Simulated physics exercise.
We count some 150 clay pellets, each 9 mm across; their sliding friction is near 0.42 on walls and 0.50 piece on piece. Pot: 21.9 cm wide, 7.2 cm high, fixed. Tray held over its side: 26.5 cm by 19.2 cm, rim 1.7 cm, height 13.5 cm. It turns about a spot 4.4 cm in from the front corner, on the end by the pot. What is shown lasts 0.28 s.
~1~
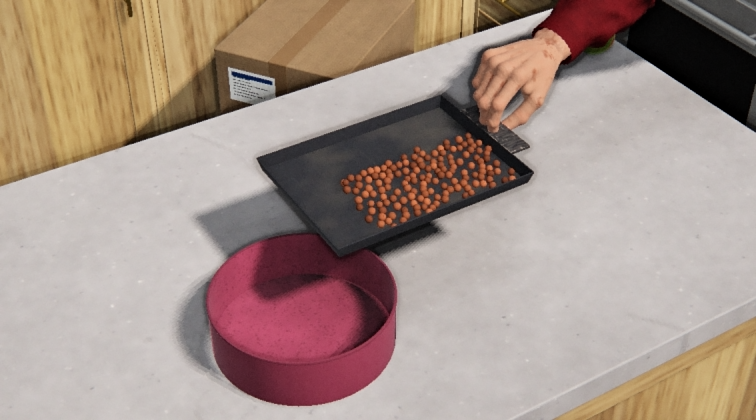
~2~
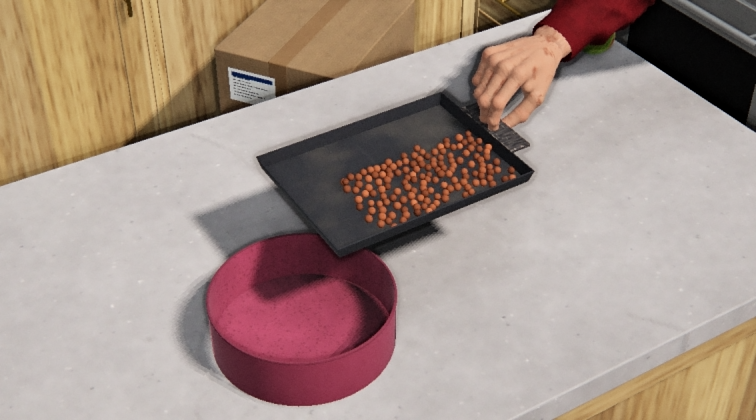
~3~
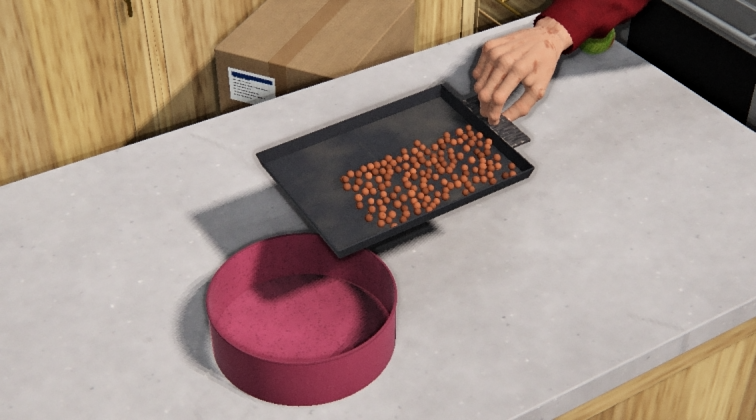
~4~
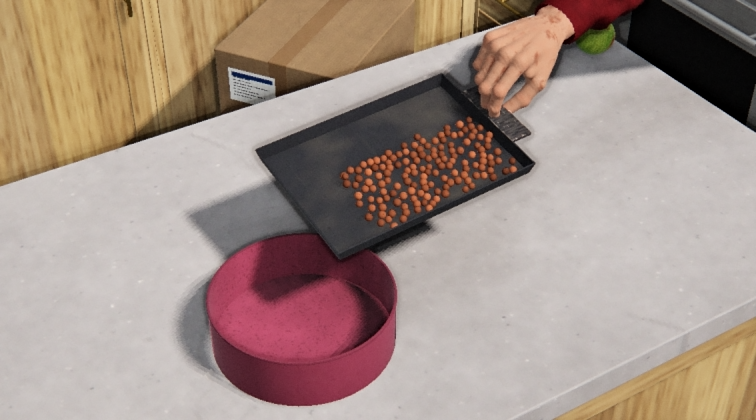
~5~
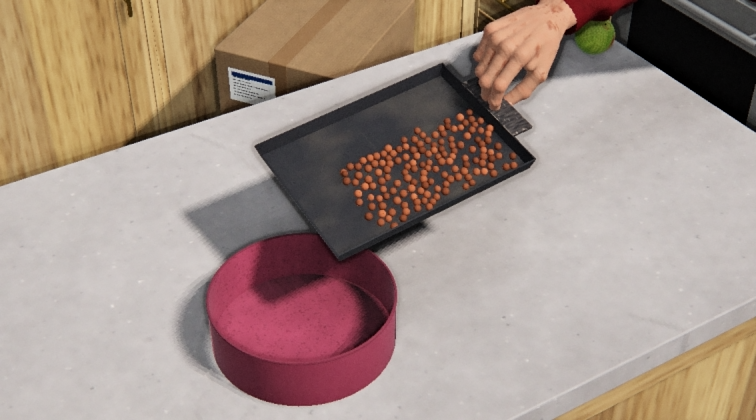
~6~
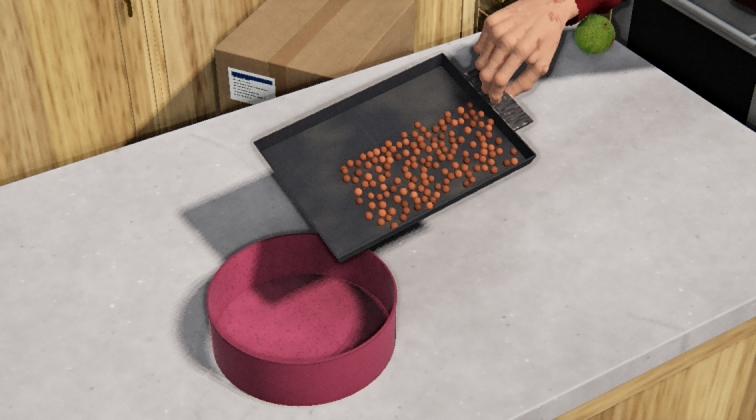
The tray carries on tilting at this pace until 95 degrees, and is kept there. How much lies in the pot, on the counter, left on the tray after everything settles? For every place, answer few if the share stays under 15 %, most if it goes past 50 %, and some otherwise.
Shares - pot: Most; counter: Some; left on the tray: Few.
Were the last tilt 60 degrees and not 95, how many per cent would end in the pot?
Then about 0 per cent.
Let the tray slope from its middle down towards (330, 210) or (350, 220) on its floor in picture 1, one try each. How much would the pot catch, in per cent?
I'd put it at about 95 per cent for the first tilt and about 100 per cent for the second.
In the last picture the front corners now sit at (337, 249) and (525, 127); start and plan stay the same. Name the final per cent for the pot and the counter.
Pot 100, counter 0.
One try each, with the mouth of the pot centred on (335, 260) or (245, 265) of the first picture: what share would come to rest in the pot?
Roughly 65 and 5 percent.
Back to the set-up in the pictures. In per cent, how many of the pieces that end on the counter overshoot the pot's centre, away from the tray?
10 %.
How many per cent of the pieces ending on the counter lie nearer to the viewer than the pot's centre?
About 100 per cent.
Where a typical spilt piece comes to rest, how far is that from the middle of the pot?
I'd say around 16 centimetres.
Then, 0.58 s after the last picture, tilt 52 degrees; the tray holds 100 %, the pot 0 %.
Then, 0.97 s after the last picture, tilt 78 degrees; the tray holds 100 %, the pot 0 %.
Then, 1.44 s after the last picture, tilt 95 degrees; the tray holds 15 %, the pot 50 %.
In the end, pot 70 %, counter 30 %, tray 0 %.
